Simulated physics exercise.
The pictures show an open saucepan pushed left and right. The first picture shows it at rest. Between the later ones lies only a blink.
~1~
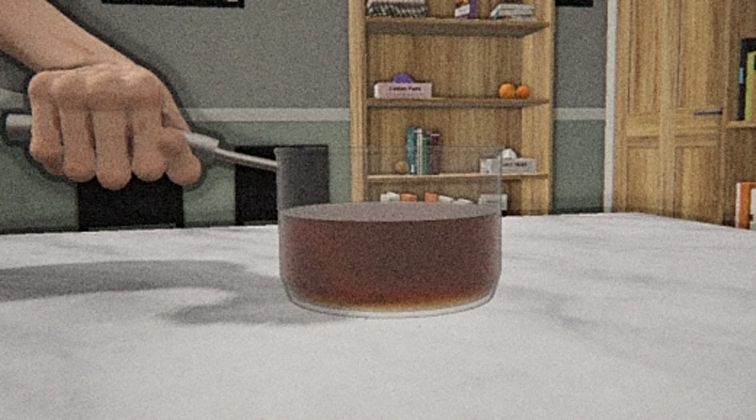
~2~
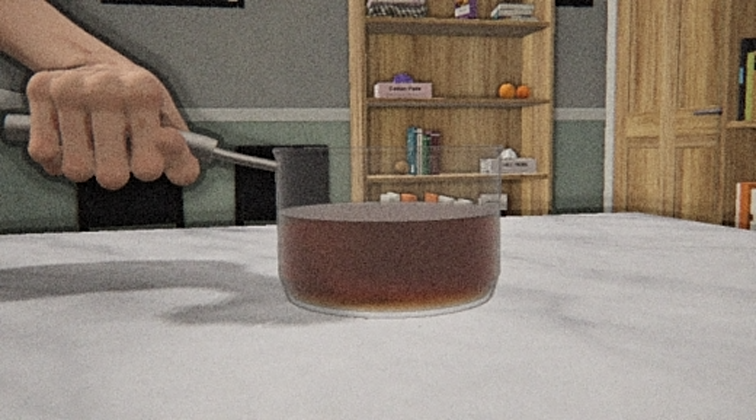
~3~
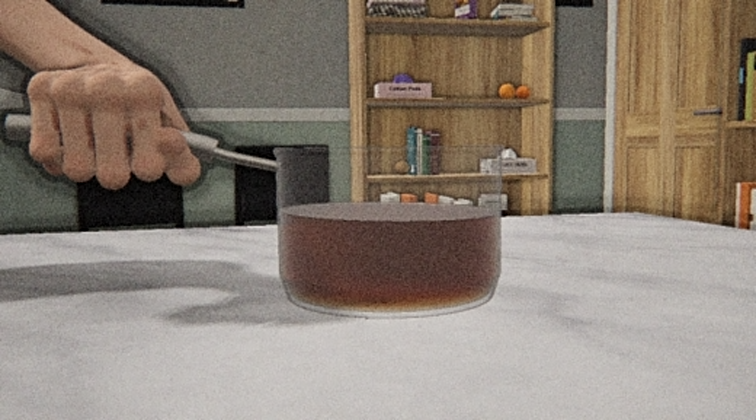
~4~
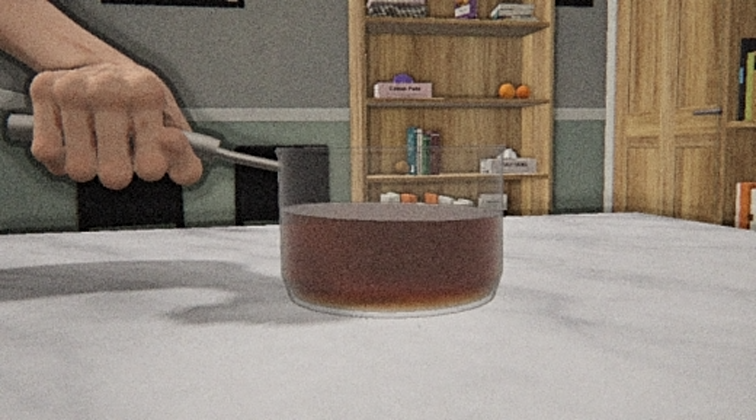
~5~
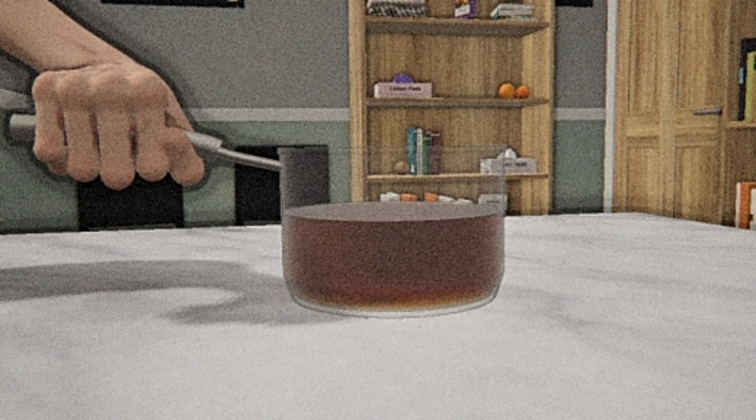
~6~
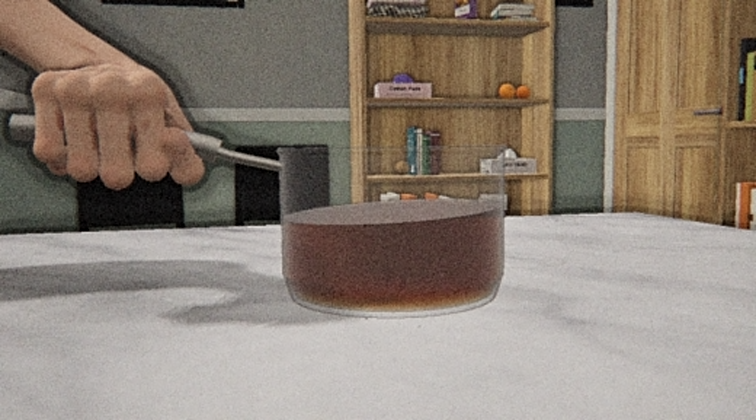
At the start, a hand grips the handle of a clear, open saucepan about half full of reddish-brown liquid, resting on a pale marbled surface before wooden shelves. The hand then shifts the pan very slightly right, the liquid staying nearly level before its surface sits a little higher on the right.
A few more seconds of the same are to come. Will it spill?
As it turns out, it holds.
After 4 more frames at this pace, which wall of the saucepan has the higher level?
On the left-hand side.
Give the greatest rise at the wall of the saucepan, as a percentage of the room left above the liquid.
Near 40 in a hundred.
Shortly, the highest wave so far stays far below the rim.
Then, the highest wave so far climbs under half way to the rim.
At the finish, the highest wave so far climbs under half way to the rim; nothing has left it.
